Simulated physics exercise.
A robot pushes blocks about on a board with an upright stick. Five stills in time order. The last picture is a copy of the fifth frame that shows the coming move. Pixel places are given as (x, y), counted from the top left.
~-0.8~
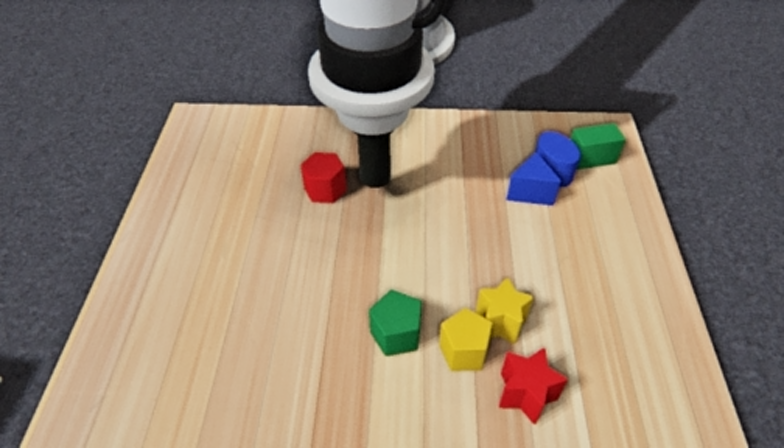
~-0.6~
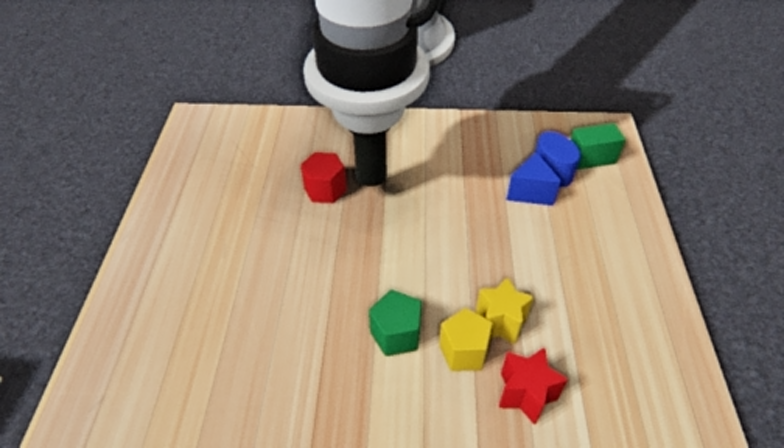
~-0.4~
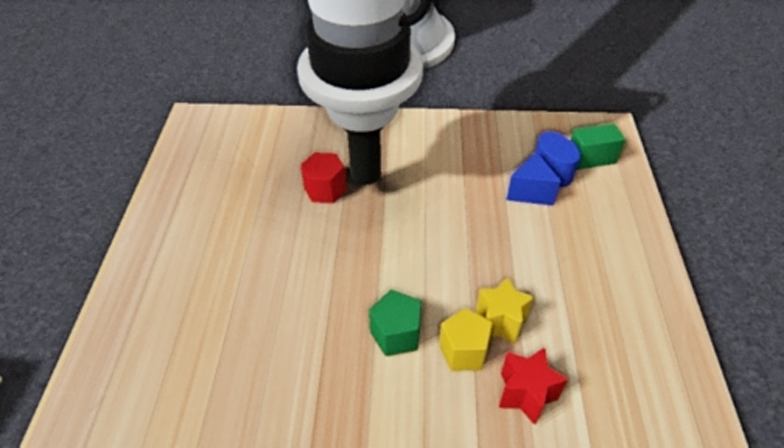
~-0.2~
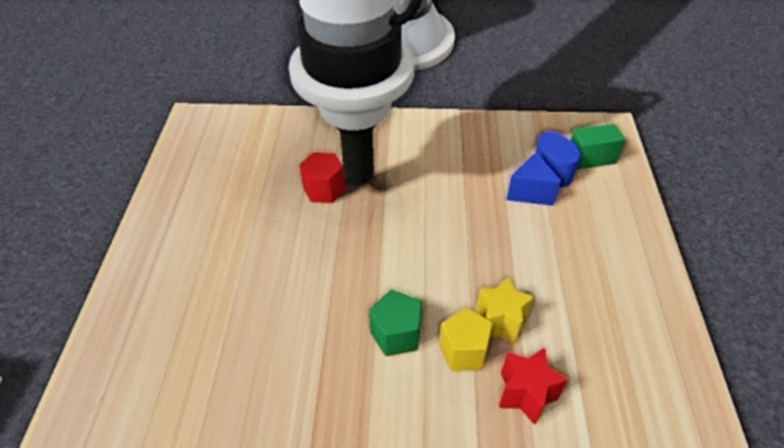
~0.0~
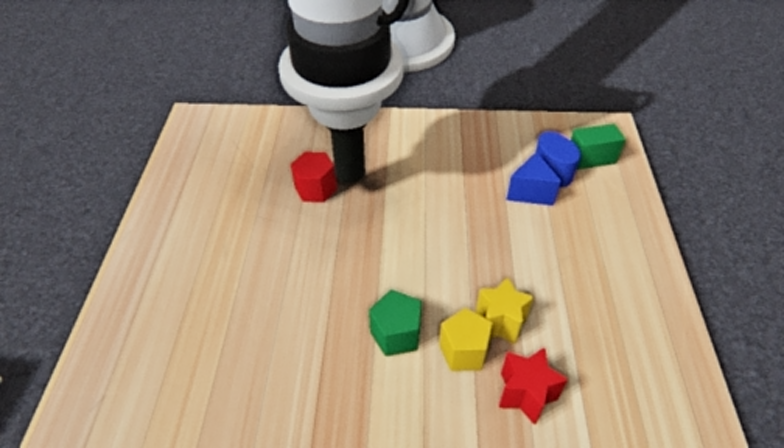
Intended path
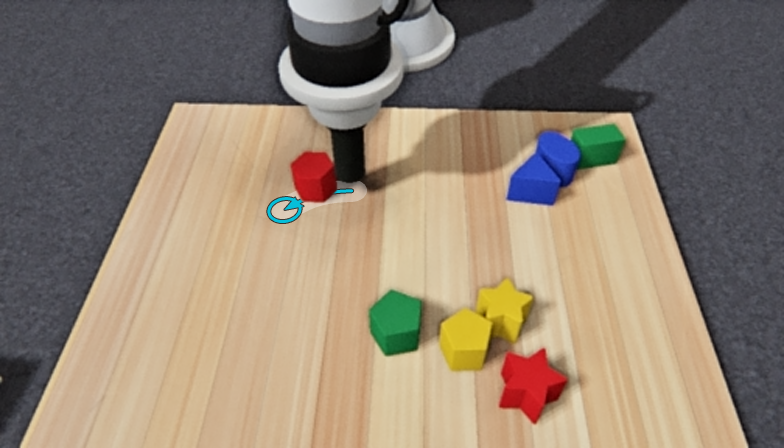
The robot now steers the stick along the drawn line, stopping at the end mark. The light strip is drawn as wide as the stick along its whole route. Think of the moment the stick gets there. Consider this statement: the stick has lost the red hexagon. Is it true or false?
True.
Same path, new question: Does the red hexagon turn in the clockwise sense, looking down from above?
Yes, that is what happens.
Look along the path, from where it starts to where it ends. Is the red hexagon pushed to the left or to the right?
Facing from start to end, it will go to the right.
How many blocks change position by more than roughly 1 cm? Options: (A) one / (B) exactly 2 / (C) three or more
I choose A.
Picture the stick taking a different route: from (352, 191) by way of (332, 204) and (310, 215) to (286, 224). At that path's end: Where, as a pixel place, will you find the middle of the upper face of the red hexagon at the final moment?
I'd place it at (282, 172), taking the centre of its top.
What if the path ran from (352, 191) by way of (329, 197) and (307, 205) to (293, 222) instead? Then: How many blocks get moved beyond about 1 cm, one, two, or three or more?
I foresee one block being moved.
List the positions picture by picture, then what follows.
The first frame shows tip of the stick (375, 178), middles of tops, red hexagon (322, 165).
The second frame shows stick (372, 176), nothing pushed.
The third frame shows stick (366, 175), nothing pushed.
The fourth frame shows stick (359, 173), nothing pushed.
The fifth frame shows stick (350, 172), red hexagon (312, 164).
The line goes from (352, 191) through (328, 193) and (305, 199) to (285, 210).
The first path, step by step. Halfway along, stick (314, 177); red hexagon (278, 163), turned 20° clockwise.
At the end, stick (281, 192); red hexagon (259, 167), turned 70° clockwise.
